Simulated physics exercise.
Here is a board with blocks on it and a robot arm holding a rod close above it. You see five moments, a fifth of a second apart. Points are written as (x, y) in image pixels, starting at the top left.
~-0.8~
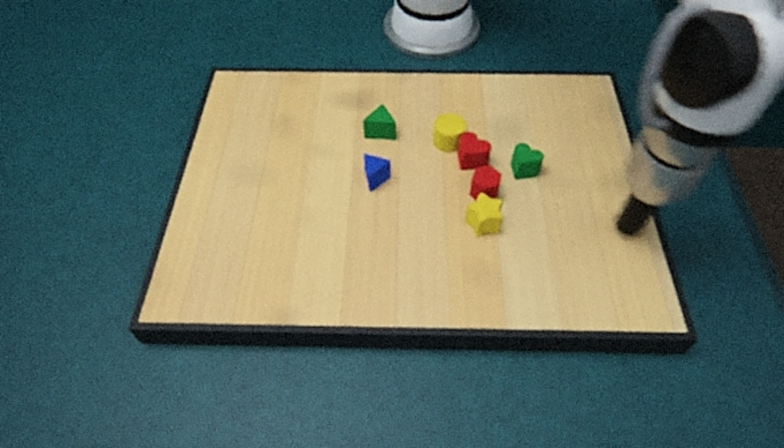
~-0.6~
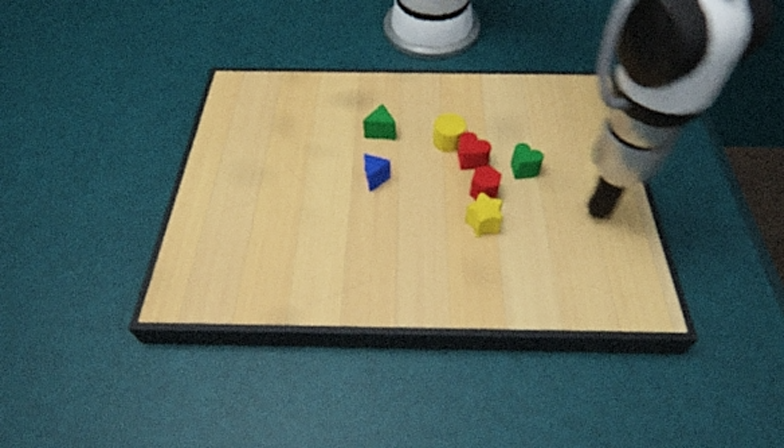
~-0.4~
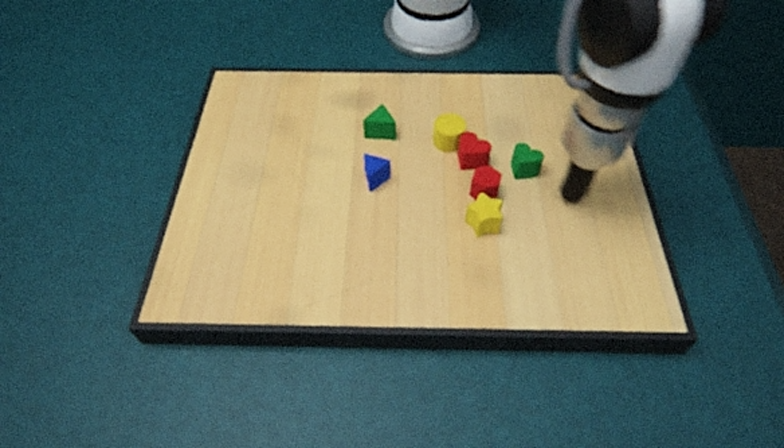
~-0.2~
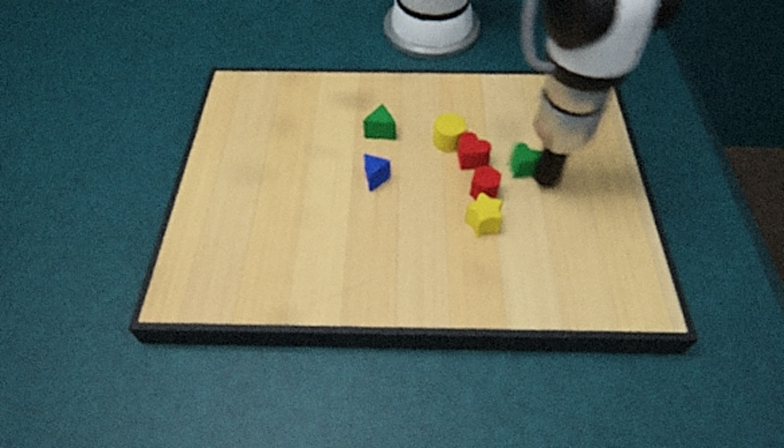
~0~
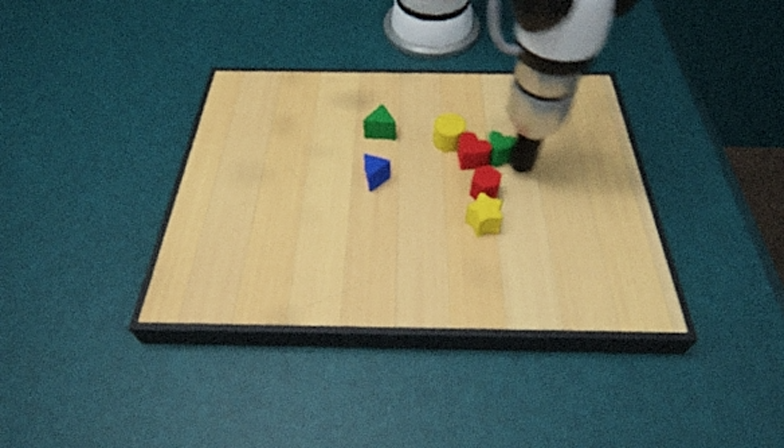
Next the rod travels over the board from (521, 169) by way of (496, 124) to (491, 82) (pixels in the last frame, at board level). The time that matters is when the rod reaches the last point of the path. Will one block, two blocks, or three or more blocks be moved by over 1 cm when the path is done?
Here I'd predict a lone block moving more than 1 cm.
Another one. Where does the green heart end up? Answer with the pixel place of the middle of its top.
Its top face will be centred at roughly (484, 125).
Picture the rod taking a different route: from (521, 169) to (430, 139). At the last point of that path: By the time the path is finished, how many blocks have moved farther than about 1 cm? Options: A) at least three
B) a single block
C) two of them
A - at least three.
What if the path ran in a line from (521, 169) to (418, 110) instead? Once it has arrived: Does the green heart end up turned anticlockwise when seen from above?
No
On the path given first. One third of the way, rod at (503, 134); green heart at (484, 125), turned 85° anticlockwise.
Two thirds of the way, rod at (494, 105); green heart at (484, 125), turned 85° anticlockwise.
At the end, rod at (492, 78); red heart in place; green heart at (484, 125), turned 85° anticlockwise.
